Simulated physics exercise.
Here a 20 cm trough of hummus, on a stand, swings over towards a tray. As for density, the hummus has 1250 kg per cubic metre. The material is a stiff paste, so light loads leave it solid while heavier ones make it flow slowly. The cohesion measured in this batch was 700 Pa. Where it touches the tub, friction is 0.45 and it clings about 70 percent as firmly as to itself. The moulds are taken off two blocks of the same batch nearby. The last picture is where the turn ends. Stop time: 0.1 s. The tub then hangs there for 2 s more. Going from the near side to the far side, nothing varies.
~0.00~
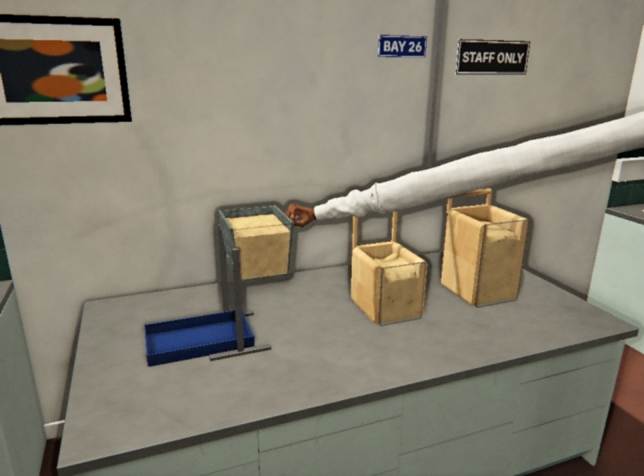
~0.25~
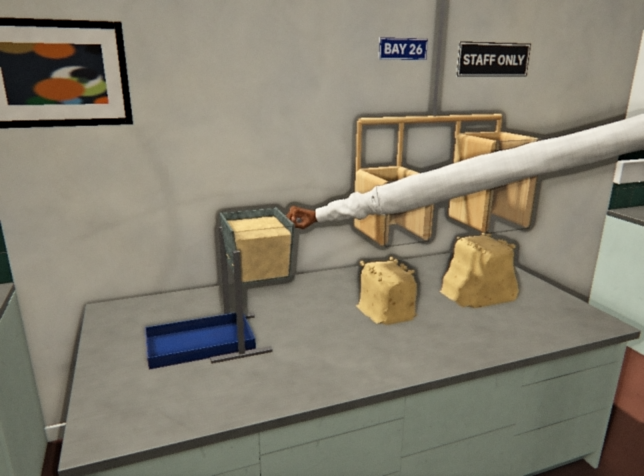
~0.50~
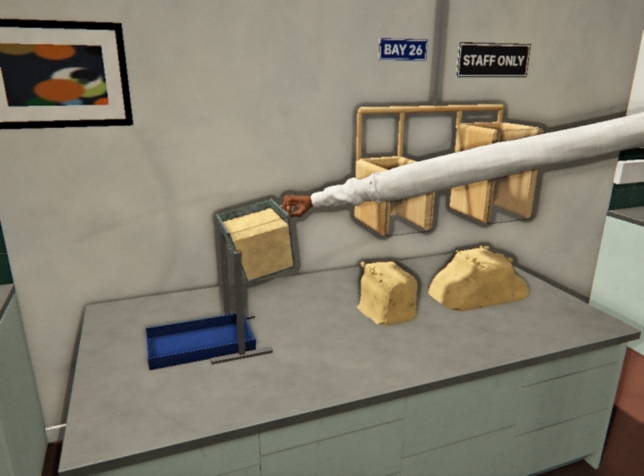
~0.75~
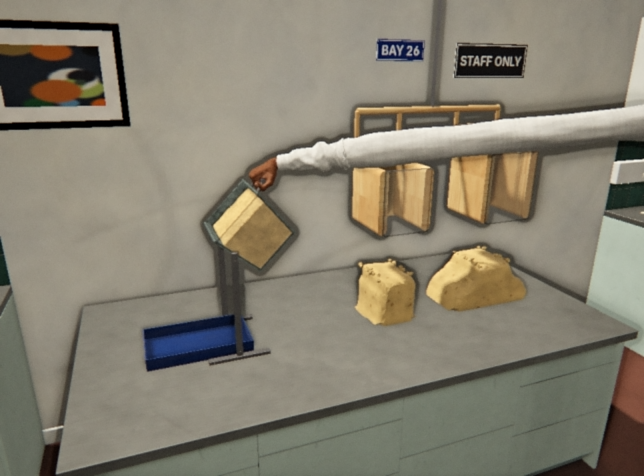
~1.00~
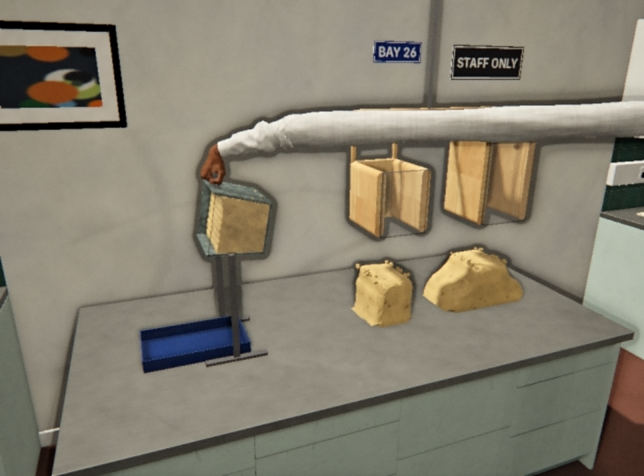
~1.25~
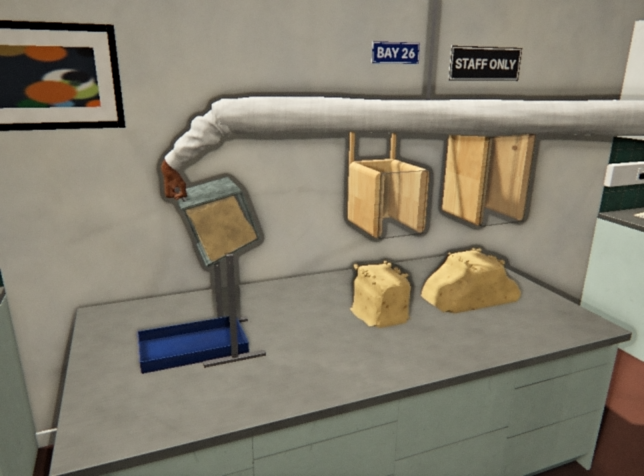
In this clip, two wooden moulds lift off pale yellow blocks, the right block slumping lower and wider, before a white-sleeved arm turns a filled container over leftward above a blue tray, with the pale mass still inside.
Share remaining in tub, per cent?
Approx. 0 %.
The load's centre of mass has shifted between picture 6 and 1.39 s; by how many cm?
The shift is near 6 cm.
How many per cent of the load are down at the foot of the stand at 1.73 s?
At that moment, near 45 % is down.
By 1.39 s, the tub is at 108 degrees and holds 78 %.
By 1.56 s, the tub is at 108 degrees and holds 27 %.
By 1.73 s, the tub is at 108 degrees and holds 0 %.
By 1.90 s, the tub is at 108 degrees and holds 0 %.
By 3.25 s, at the end, the tub is at 108 degrees and holds 0 %.
